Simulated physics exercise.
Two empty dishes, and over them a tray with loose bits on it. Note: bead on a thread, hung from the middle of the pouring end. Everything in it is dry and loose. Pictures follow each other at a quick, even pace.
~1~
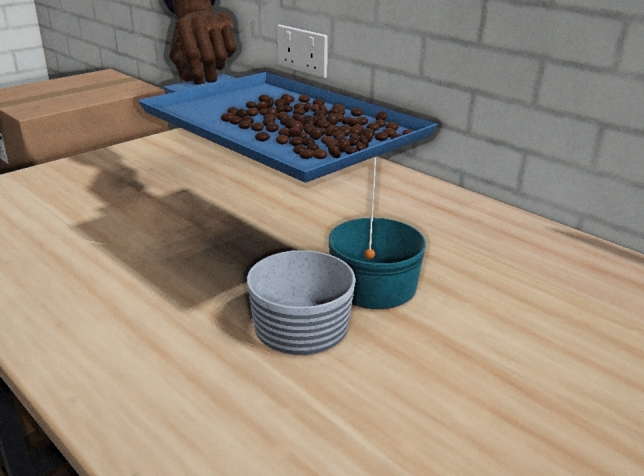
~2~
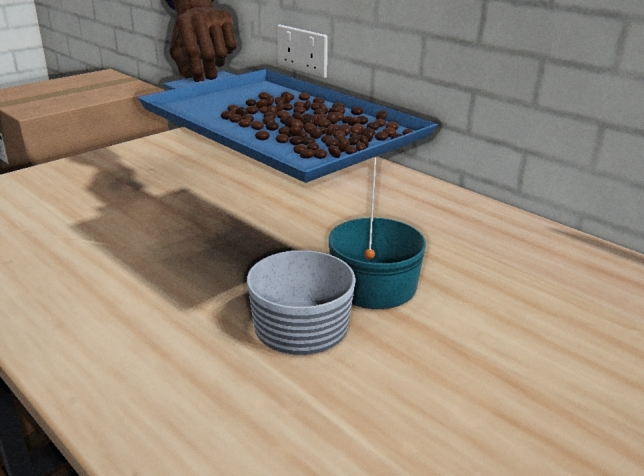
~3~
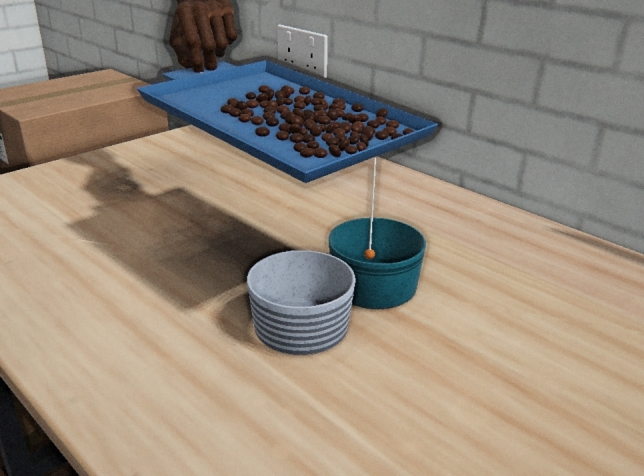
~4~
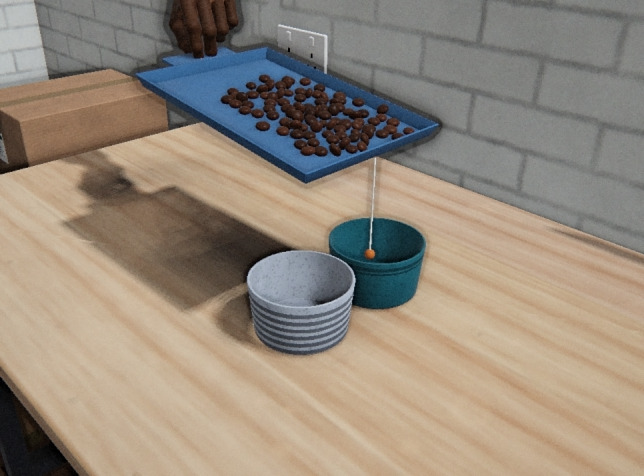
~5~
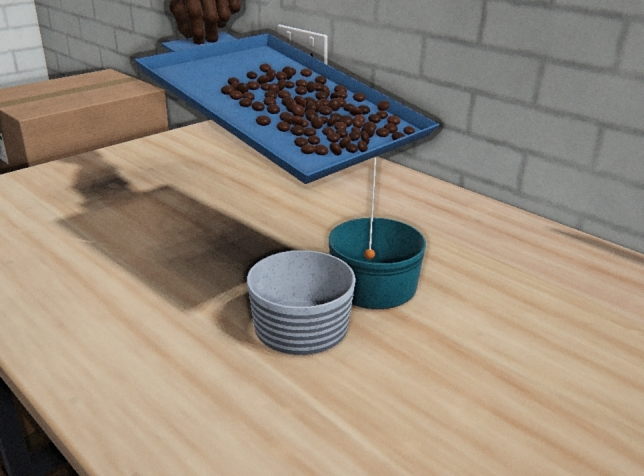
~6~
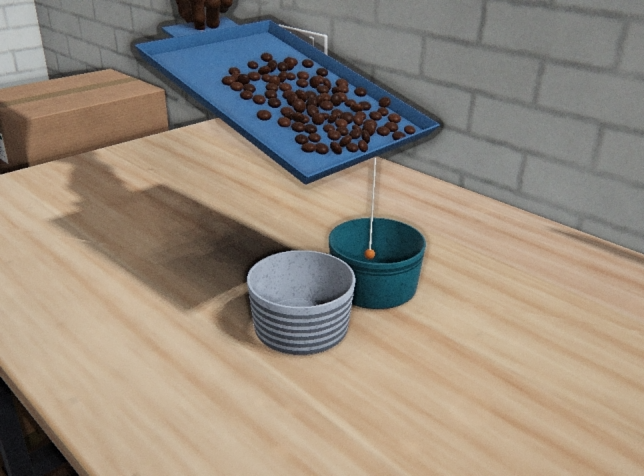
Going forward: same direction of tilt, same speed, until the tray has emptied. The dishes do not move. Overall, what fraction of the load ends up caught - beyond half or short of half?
Short of half.
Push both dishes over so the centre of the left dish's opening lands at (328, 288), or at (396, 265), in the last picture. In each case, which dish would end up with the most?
The first try favours the leftmost one, and the second try favours the leftmost one.
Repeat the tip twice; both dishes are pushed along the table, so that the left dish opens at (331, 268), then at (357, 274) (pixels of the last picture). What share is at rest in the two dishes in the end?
0 %, then 50 %.
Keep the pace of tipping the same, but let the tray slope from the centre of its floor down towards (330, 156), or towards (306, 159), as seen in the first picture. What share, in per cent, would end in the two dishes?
Somewhere close to 10 % the first time, 30 % the second.
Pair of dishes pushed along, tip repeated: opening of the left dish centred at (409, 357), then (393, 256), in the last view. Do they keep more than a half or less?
In turn: Not half; less than half.
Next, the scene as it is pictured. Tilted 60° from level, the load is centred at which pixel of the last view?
The middle of the pieces sits at roughly (369, 143).
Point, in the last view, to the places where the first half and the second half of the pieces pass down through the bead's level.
For the early half I get (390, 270), and for the late half (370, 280).
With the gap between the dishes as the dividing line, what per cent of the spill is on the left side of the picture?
Near 10 per cent.
Soon after the last picture, tray tipped steeply; most on the tray; a stray few outside both; about a quarter in the air.
A little later, tray tipped right over; most outside both; a small part in the air.
Later still, tray tipped past a quarter turn; a stray few in the left dish; a stray few in the right dish; nearly all outside both.
At rest, tray tipped past a quarter turn; a stray few in the left dish; a stray few in the right dish; nearly all outside both.
